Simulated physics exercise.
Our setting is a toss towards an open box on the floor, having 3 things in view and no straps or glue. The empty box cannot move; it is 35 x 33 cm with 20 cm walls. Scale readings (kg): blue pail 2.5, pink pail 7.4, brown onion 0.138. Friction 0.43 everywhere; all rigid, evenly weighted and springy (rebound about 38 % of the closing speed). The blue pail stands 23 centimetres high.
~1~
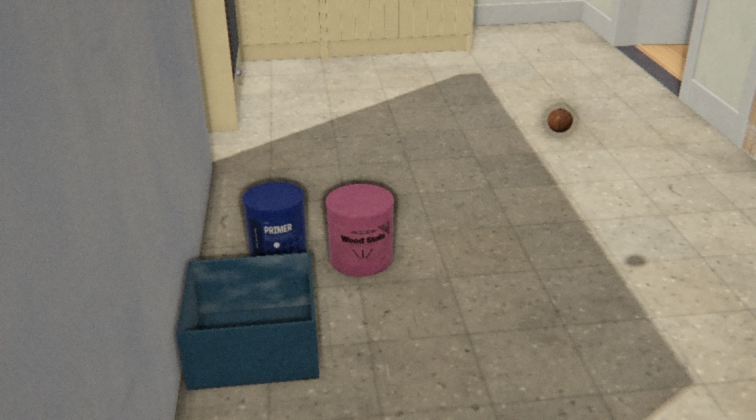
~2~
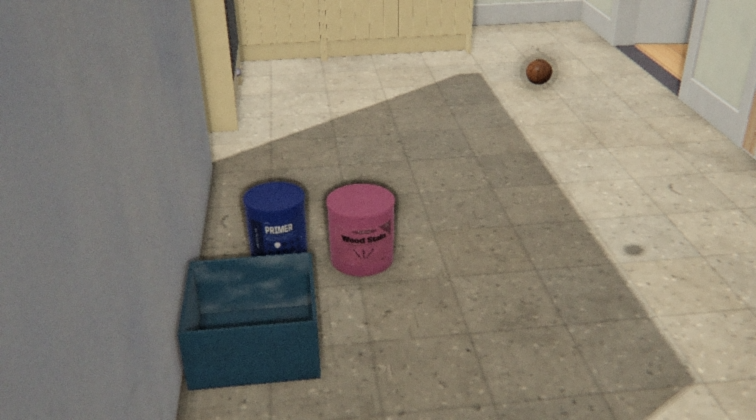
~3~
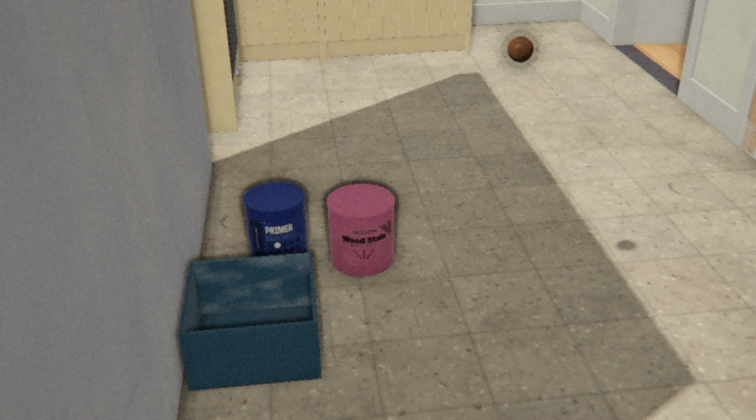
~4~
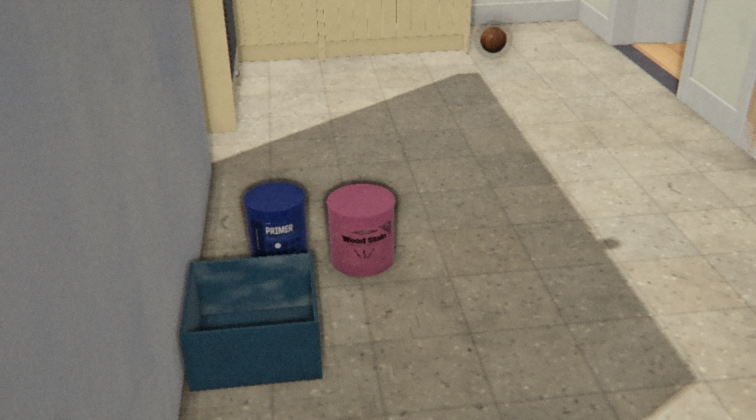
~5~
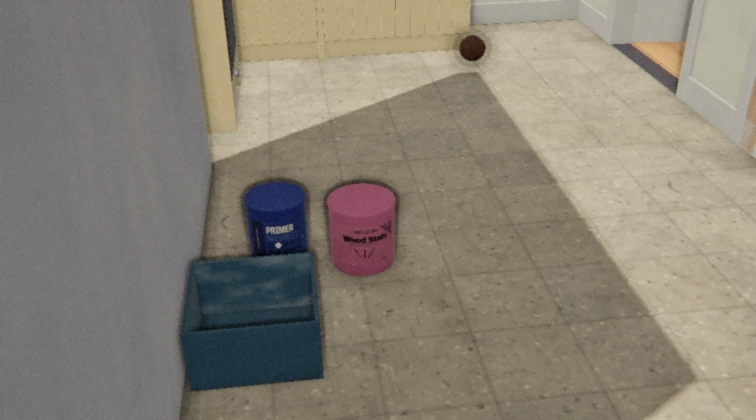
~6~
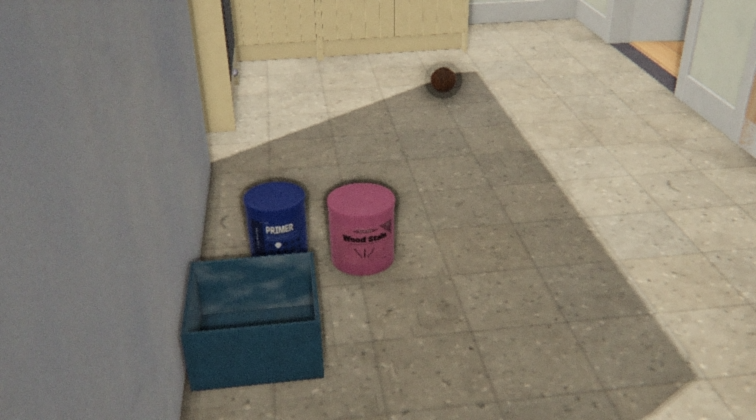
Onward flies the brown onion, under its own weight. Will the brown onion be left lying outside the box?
It rests clear of the box.
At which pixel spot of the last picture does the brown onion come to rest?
In the end it sits at around (364, 312).
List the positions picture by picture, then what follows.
In the first frame, 87 cm to go; brown onion (560, 121); blue pail (276, 225).
In the second frame, 80 cm to go; brown onion (539, 72); blue pail (277, 225).
In the third frame, 74 cm to go; brown onion (521, 49); blue pail (277, 225).
In the fourth frame, 67 cm to go; brown onion (494, 40); blue pail (277, 226).
In the fifth frame, 62 cm to go; brown onion (472, 48); blue pail (277, 225).
In the sixth frame, 55 cm to go; brown onion (443, 80); blue pail (277, 225).
Then, 0.20 s past the last view, 37 cm to go; brown onion near (377, 242).
Then, 0.40 s past the last view, onion outside, 23 cm from the box's middle; brown onion near (329, 283).
Then, 0.70 s past the last view, onion outside, 28 cm from the box's middle; brown onion near (348, 311).
Finally, onion outside, 33 cm from the box's middle; the bystanders still in place (within 10 cm). Final places as that camera would see them, brown onion near (363, 312).
